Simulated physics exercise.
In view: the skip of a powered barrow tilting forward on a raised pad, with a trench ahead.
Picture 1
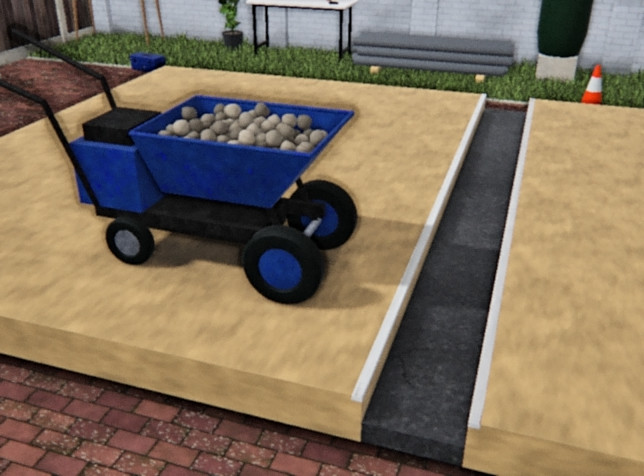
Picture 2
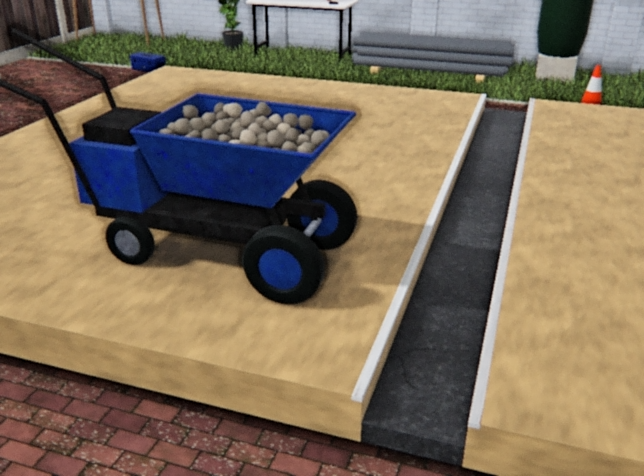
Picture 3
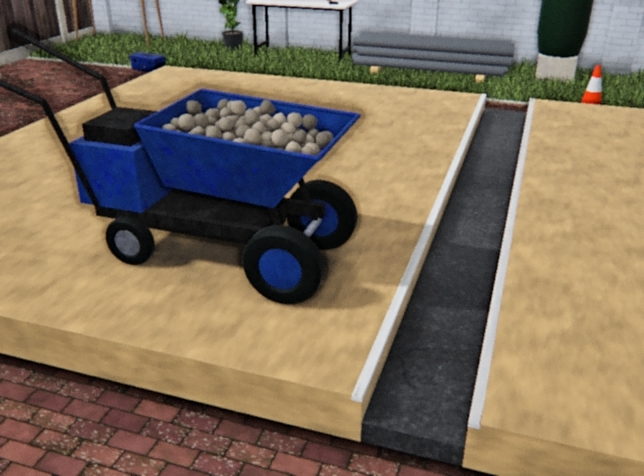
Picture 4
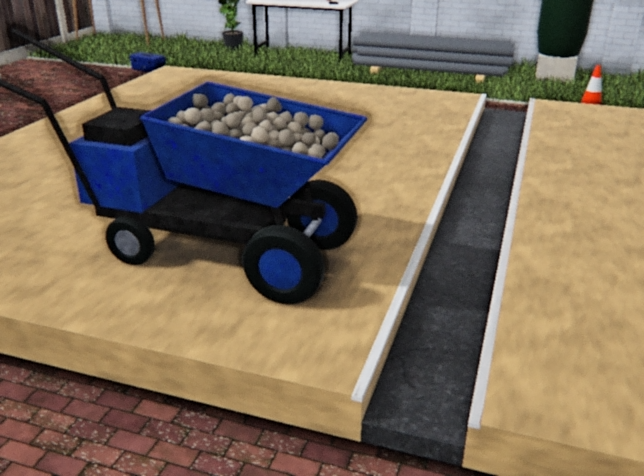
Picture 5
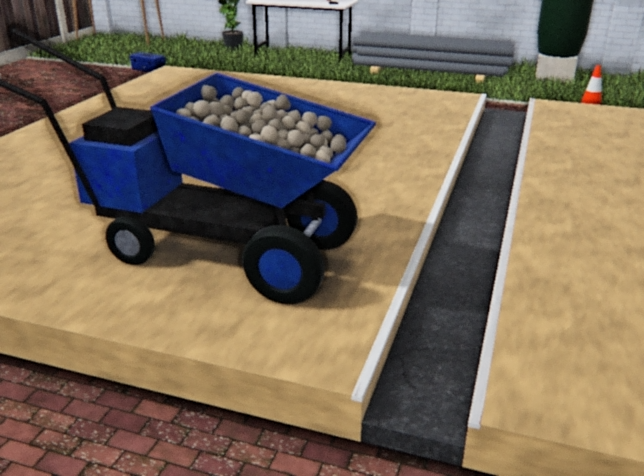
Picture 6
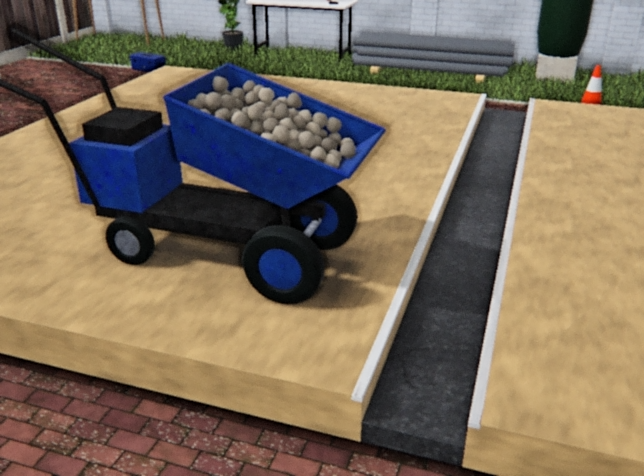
A blue skip heaped with rounded grey-brown pebbles sits on a powered barrow with black handles, seen from slightly above on a raised sandy pad in a walled yard. To its right runs a dark, pale-edged trench, with red bricks in front and grey pipes, grass and an orange cone behind. The skip, level at first, tilts gradually forward to the right, its rear rising while the wheels and camera stay still.
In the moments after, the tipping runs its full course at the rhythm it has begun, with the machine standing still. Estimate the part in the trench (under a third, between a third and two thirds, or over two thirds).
The trench ends with more than two thirds of it.
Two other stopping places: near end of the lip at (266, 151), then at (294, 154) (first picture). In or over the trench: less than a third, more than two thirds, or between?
The first try: Over two thirds. The second: More than two thirds.
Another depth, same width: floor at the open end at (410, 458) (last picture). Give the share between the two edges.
Some 100 per cent.
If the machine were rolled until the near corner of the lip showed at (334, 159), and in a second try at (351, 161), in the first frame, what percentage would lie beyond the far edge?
Roughly 30 per cent, and 50 per cent.
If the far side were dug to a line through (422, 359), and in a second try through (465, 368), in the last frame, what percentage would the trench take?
First some 30, then 70 per cent.
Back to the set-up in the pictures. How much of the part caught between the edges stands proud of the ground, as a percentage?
Some 25 per cent.
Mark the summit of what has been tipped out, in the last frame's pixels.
Close to (464, 286).
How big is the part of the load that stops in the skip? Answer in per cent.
Close to 0 per cent.
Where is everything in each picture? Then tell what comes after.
Lip of the skip at (311, 156), level; top of the load at (236, 130), river pebbles; first edge of the trench at (376, 350); far edge at (484, 372), the trench over half as wide as the skip, and shallow for its width, in the first picture.
Lip of the skip at (313, 157), level; top of the load at (238, 129), in the second picture.
Lip of the skip at (318, 159), tipped barely; top of the load at (230, 122), in the third picture.
Lip of the skip at (326, 163), tipped a little; top of the load at (237, 118), in the fourth picture.
Lip of the skip at (336, 169), tipped a little; top of the load at (236, 123), in the fifth picture.
Lip of the skip at (348, 177), tipped clearly; top of the load at (235, 117); first edge of the trench at (376, 350); far edge at (484, 372), in the sixth picture.
Soon, skip tipped steeply; all in the skip.
A while on, skip tipped right over; most in the skip; about a quarter in or heaped over the trench; a small part falling.
Towards the end, skip tipped right over; a small part in the skip; most in or heaped over the trench; a small part beyond it.
Finally, skip tipped right over; most in or heaped over the trench; a small part beyond it.
